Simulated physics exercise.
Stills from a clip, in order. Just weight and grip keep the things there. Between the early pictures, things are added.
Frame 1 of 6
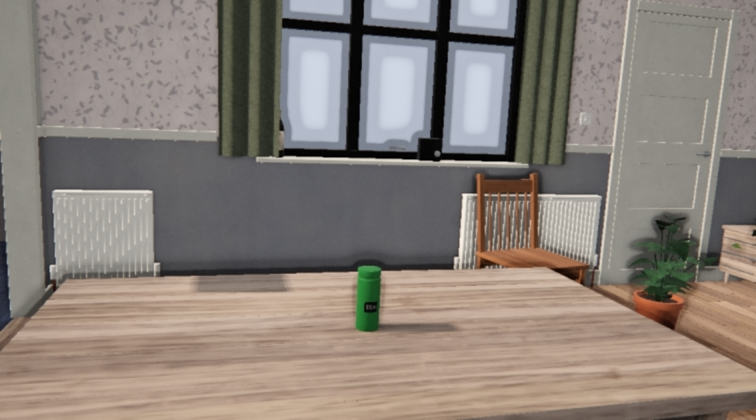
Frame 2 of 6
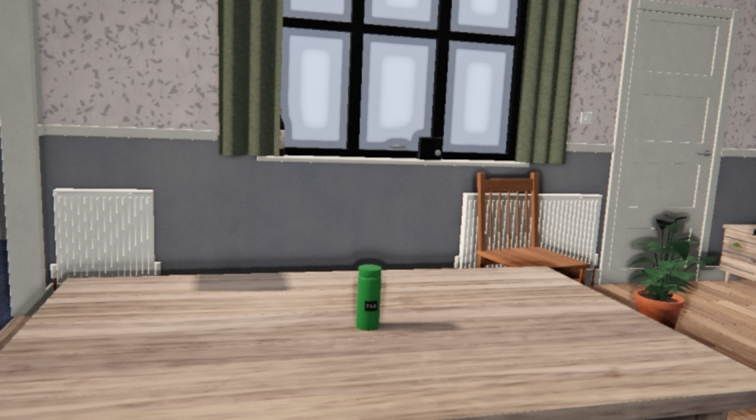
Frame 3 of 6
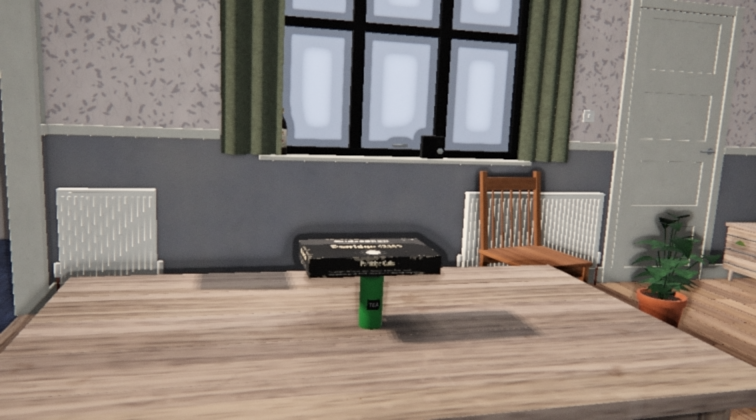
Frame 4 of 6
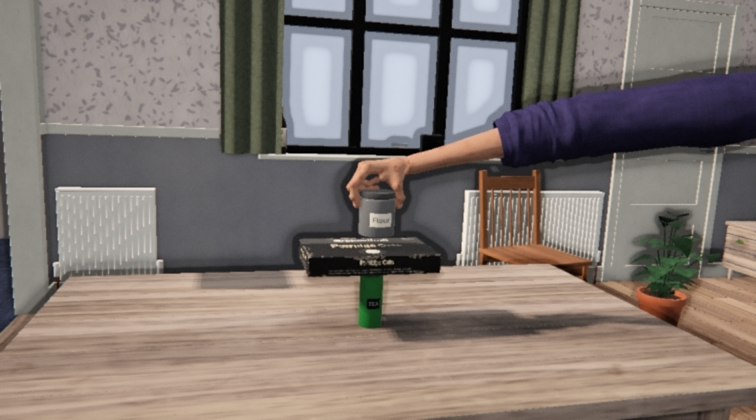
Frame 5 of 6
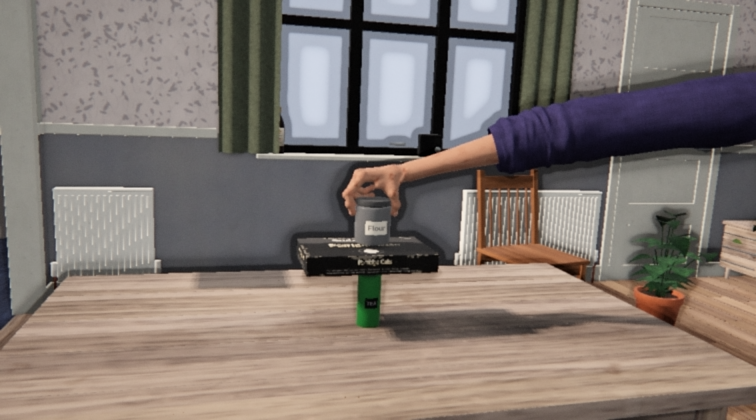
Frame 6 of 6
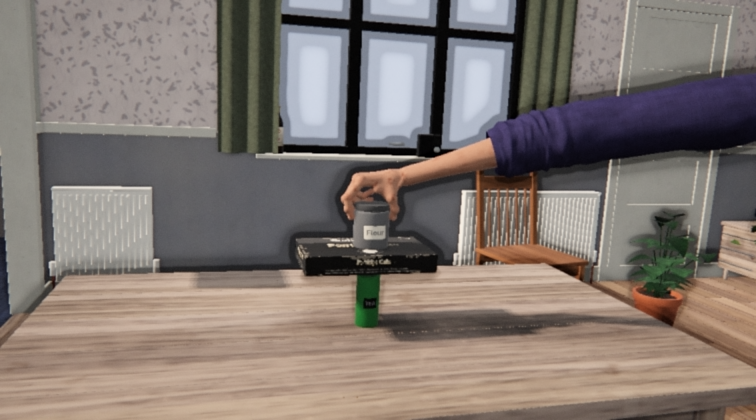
On a wooden table, a black packet appearing atop a green bottle, then a purple-sleeved arm lowering a grey jar onto it.
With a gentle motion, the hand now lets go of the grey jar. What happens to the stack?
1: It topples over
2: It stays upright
(2) It stays upright.
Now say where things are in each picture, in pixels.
In the first picture, the last thing is not in view yet.
In the second picture, the last thing is not in view yet.
In the third picture, the last thing is not in view yet; black packet (367, 256).
The fourth picture shows still above its spot; grey jar (377, 213); black packet (367, 255).
The fifth picture shows still above its spot; grey jar (373, 220); black packet (365, 255).
The sixth picture shows set down, still held; grey jar (371, 225); black packet (364, 255).
Then, 0.30 s later than the last frame, all is still.
Then, 1.00 s later than the last frame, grey jar resting near (371, 225).
When it is over, all 3 as before. End places, in pixels of the last picture, grey jar near (371, 225). The stack keeps its balance.
